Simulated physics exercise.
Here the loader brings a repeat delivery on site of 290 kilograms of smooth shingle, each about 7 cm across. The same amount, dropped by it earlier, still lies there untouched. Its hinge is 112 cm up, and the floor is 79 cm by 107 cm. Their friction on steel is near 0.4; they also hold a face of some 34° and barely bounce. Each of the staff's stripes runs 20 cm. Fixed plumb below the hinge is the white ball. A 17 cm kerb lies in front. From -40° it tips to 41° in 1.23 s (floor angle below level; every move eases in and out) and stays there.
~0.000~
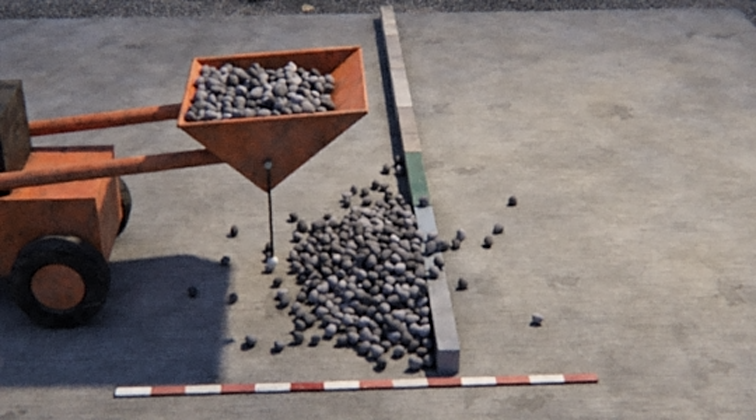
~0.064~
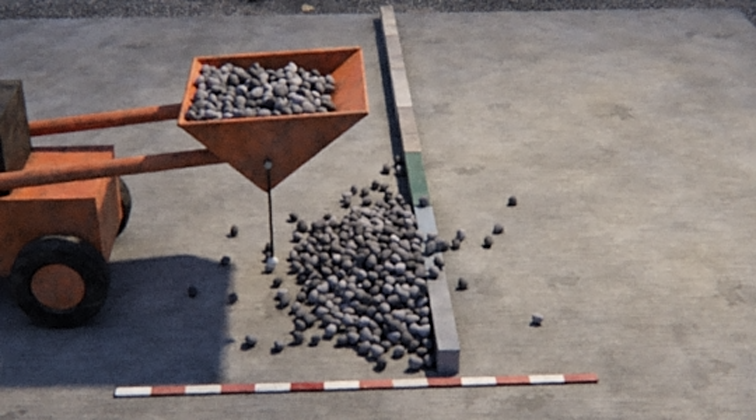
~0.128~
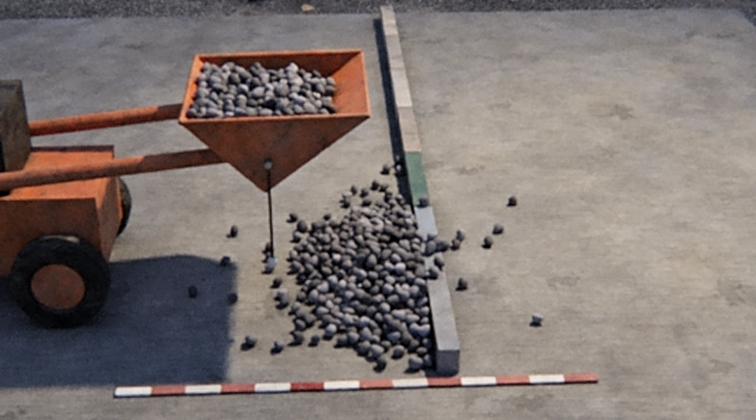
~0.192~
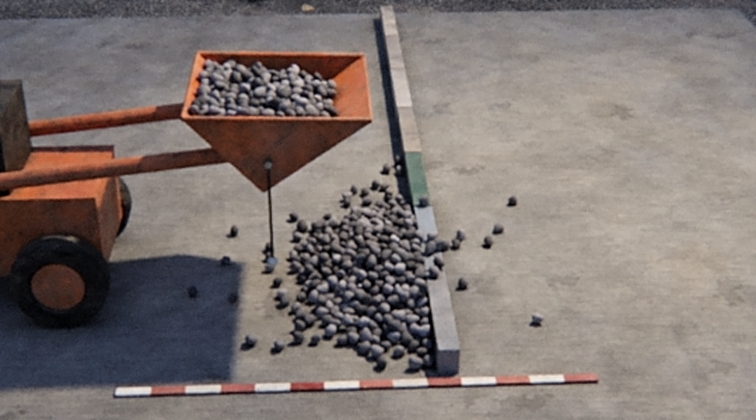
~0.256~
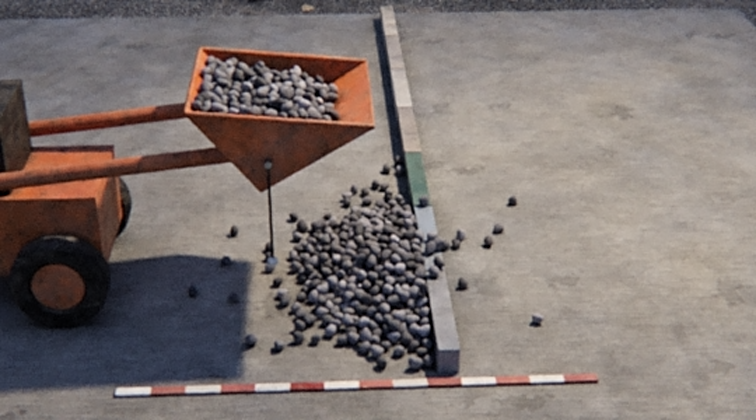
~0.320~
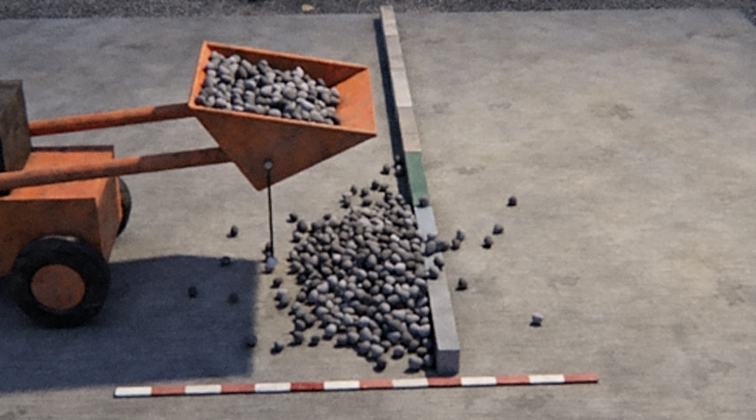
We see an orange wheeled machine holding a bucket of grey stones above a stone pile heaped against a low kerb; the bucket slowly tilts down toward the right, its left side rising, while the pile below stays still.
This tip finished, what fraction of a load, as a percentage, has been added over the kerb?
About 19 per cent of a load.
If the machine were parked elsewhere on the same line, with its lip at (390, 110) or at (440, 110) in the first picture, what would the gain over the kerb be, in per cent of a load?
Around 40 percent, then around 90 percent.
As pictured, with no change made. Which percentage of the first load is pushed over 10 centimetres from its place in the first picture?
The answer is about 15 per cent.
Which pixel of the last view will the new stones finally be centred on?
Around (388, 254) in the last picture.
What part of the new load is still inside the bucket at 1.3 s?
I'd say about 35 per cent.
After 0.9 s the floor is at 28°; in per cent of one load, 99 in the bucket, 100 on this side of the kerb, 1 over the kerb; the foremost stones are at (482, 248).
After 1.3 s the floor is at 41°; in per cent of one load, 35 in the bucket, 164 on this side of the kerb, 1 over the kerb; the foremost stones are at (482, 248).
After 1.7 s the floor is at 41°; in per cent of one load, 0 in the bucket, 188 on this side of the kerb, 12 over the kerb; the foremost stones are at (517, 263).
After 4.2 s the floor is at 41°; in per cent of one load, 0 in the bucket, 180 on this side of the kerb, 20 over the kerb; the foremost stones are at (621, 275). Net gain over the kerb, 19.
